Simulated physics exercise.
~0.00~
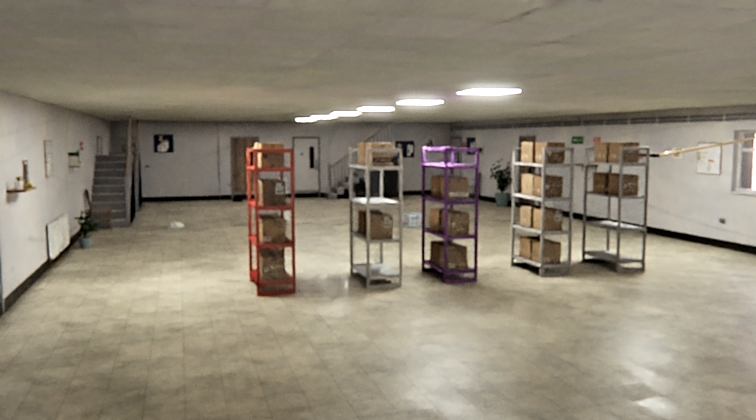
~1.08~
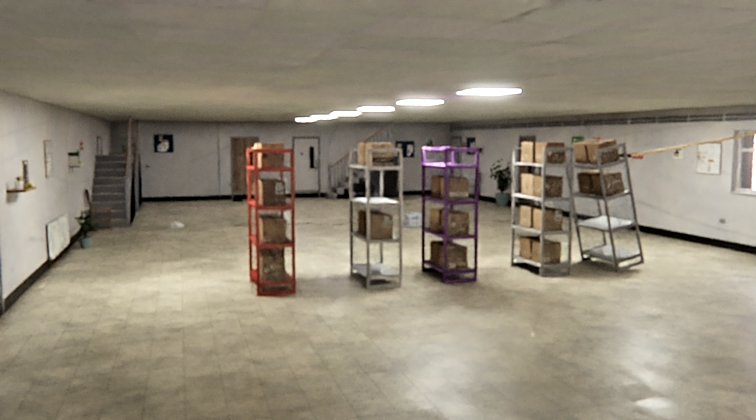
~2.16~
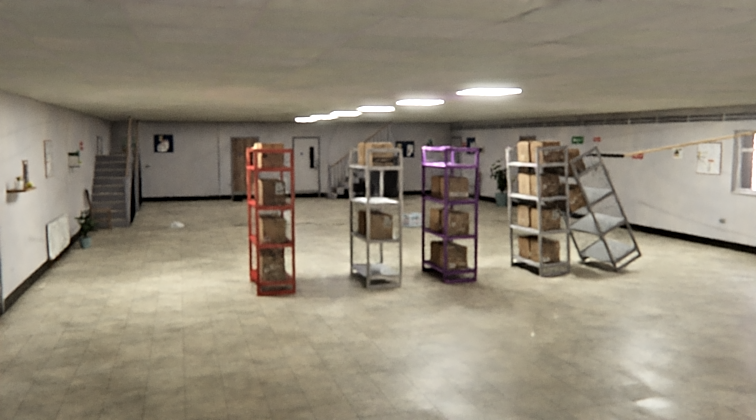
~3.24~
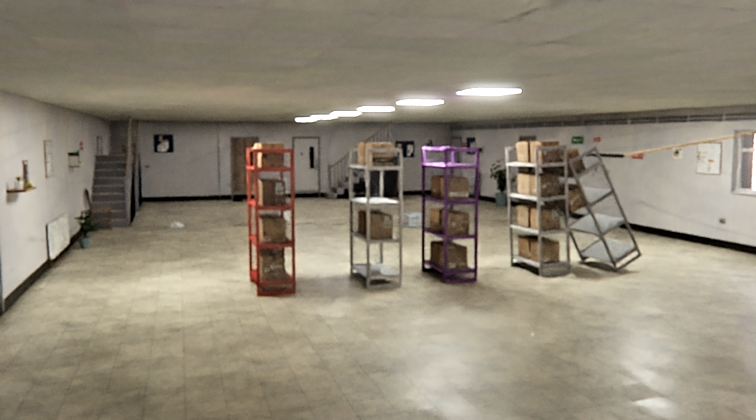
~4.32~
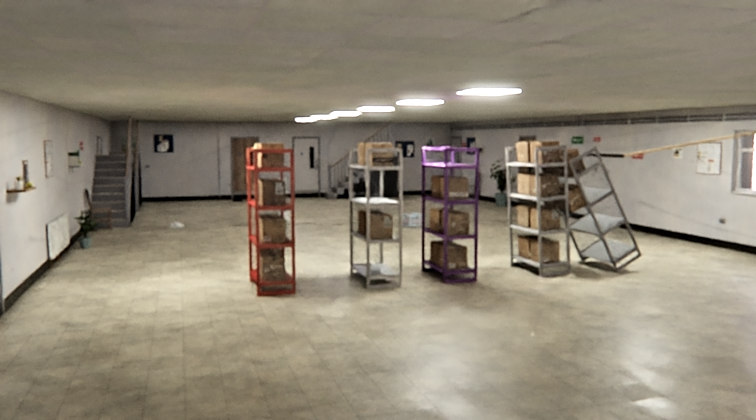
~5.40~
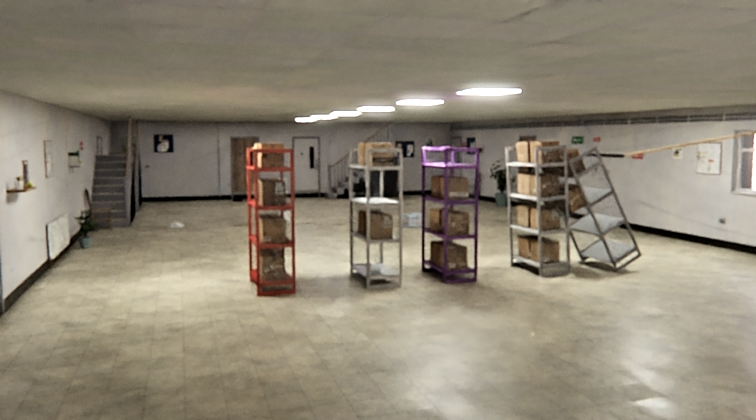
A thin orange-tipped pole reaches in from the right toward a row of five shelving units loaded with brown cartons, seen from a fixed viewpoint across a wide, low-ceilinged room with stairs at the back. A red unit stands at the left, then a grey one, a purple one and two more grey ones. The pole moves left and tips the rightmost grey unit leftward, its cartons sliding toward its neighbour. The unit comes to rest leaning against the next grey one, which shifts slightly but stays up. The pole stops, and the other four remain standing, red and purple unmoved.
